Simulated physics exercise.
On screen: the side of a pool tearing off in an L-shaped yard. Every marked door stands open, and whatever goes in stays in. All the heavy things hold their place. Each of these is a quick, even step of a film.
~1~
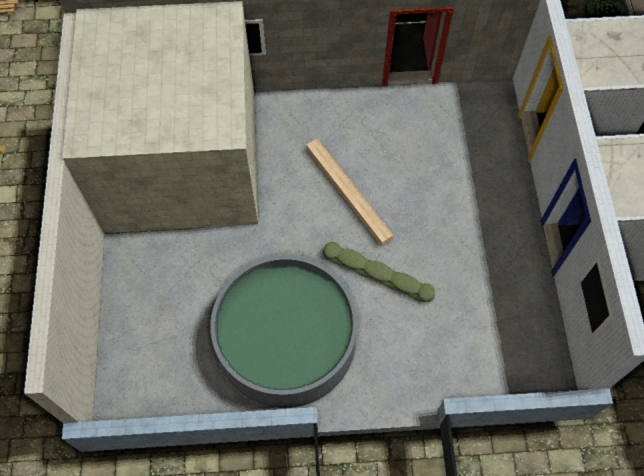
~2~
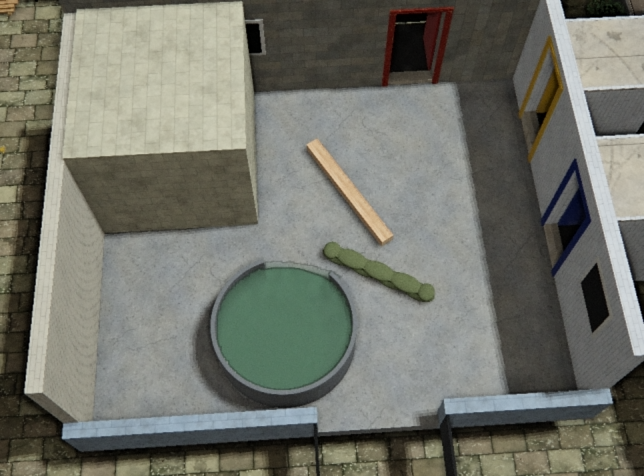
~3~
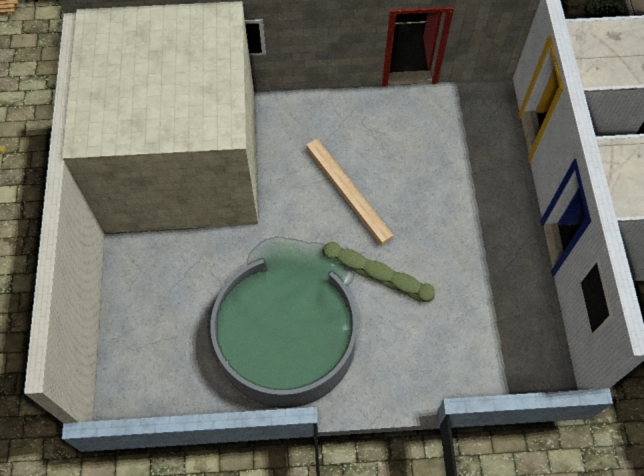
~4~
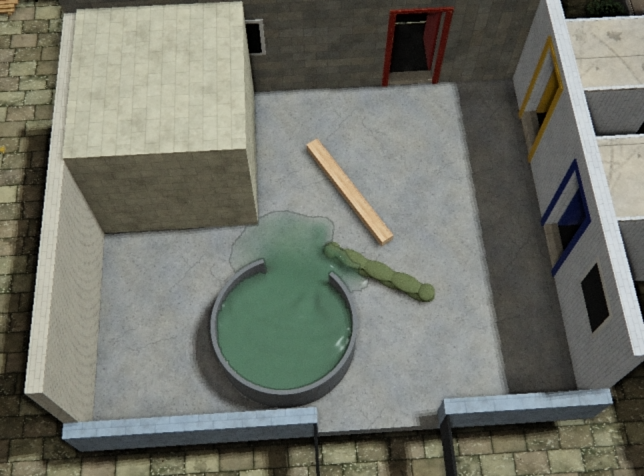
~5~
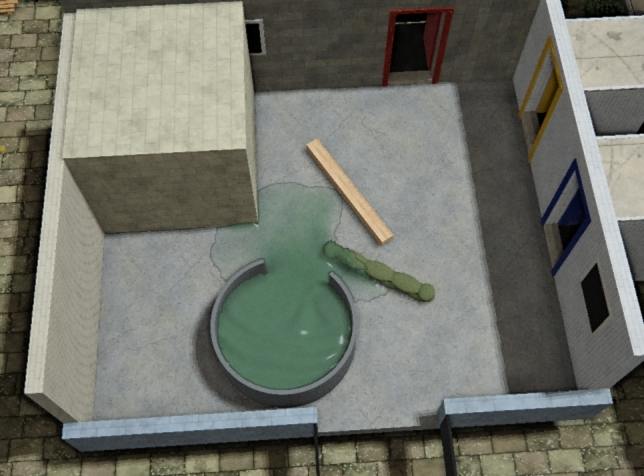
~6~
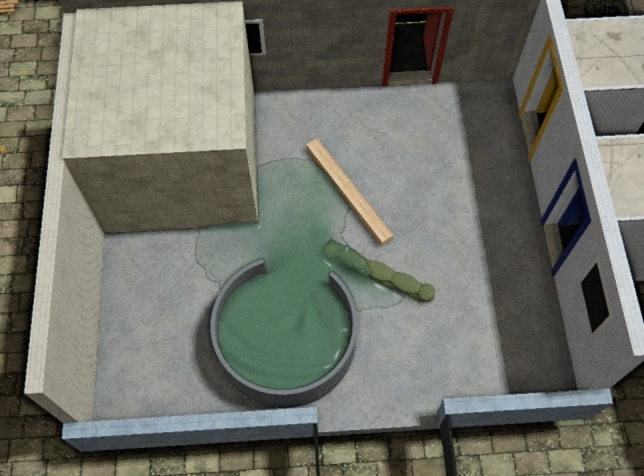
In the video, a section of a round pool's far side opens in a walled yard, and green water pours out through the gap, spreading across the grey ground toward the wooden beam and around the green hedge.
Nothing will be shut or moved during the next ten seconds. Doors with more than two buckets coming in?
One by one: The yellow door never exceeds two buckets; the red door never exceeds two buckets; the blue door never exceeds two buckets.
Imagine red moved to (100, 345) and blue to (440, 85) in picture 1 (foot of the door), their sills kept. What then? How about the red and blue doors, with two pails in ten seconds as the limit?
Well, the red one comes up short, but the blue one comes up short.
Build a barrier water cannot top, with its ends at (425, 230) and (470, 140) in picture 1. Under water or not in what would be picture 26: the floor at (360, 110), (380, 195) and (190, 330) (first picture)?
Submerged, spared, then spared.
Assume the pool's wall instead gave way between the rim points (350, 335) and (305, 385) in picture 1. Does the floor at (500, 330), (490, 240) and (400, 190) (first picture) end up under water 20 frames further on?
Soaked, soaked, untouched.
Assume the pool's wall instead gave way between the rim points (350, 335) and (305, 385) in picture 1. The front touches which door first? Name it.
The blue-painted one.
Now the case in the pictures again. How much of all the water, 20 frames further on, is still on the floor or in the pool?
Estimate: 100 per cent.
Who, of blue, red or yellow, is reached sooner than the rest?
First comes the one in red.
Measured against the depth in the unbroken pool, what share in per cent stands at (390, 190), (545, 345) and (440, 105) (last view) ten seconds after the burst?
6, 18 and 8 per cent, roughly.
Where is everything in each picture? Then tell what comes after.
The pool at (284, 324) is whole and still, in the first picture.
The front is at a hidden place, out from the gap on the pool's far side, in the second picture.
Water pours out on the pool's far side and has run to (262, 247), in the third picture.
Water pours out on the pool's far side and has run to (271, 217), in the fourth picture.
Water pours out on the pool's far side and has run to (273, 189), in the fifth picture.
The front is at (275, 164), out from the gap on the pool's far side, in the sixth picture.
A moment on, water covers 30 % of the floor; the yellow door not reached, the red door not reached, the blue door not reached.
Next, water covers 45 % of the floor; the yellow door not reached, the red door not reached, the blue door not reached.
Then, water covers 60 % of the floor; the yellow door not reached, the red door wet at the sill, nothing in, the blue door not reached.
Later, water covers 80 % of the floor; the yellow door wet at the sill, nothing in, the red door wet at the sill, nothing in, the blue door under two buckets in.
In the end, water covers 95 % of the floor; the yellow door wet at the sill, nothing in, the red door wet at the sill, nothing in, the blue door under two buckets in.
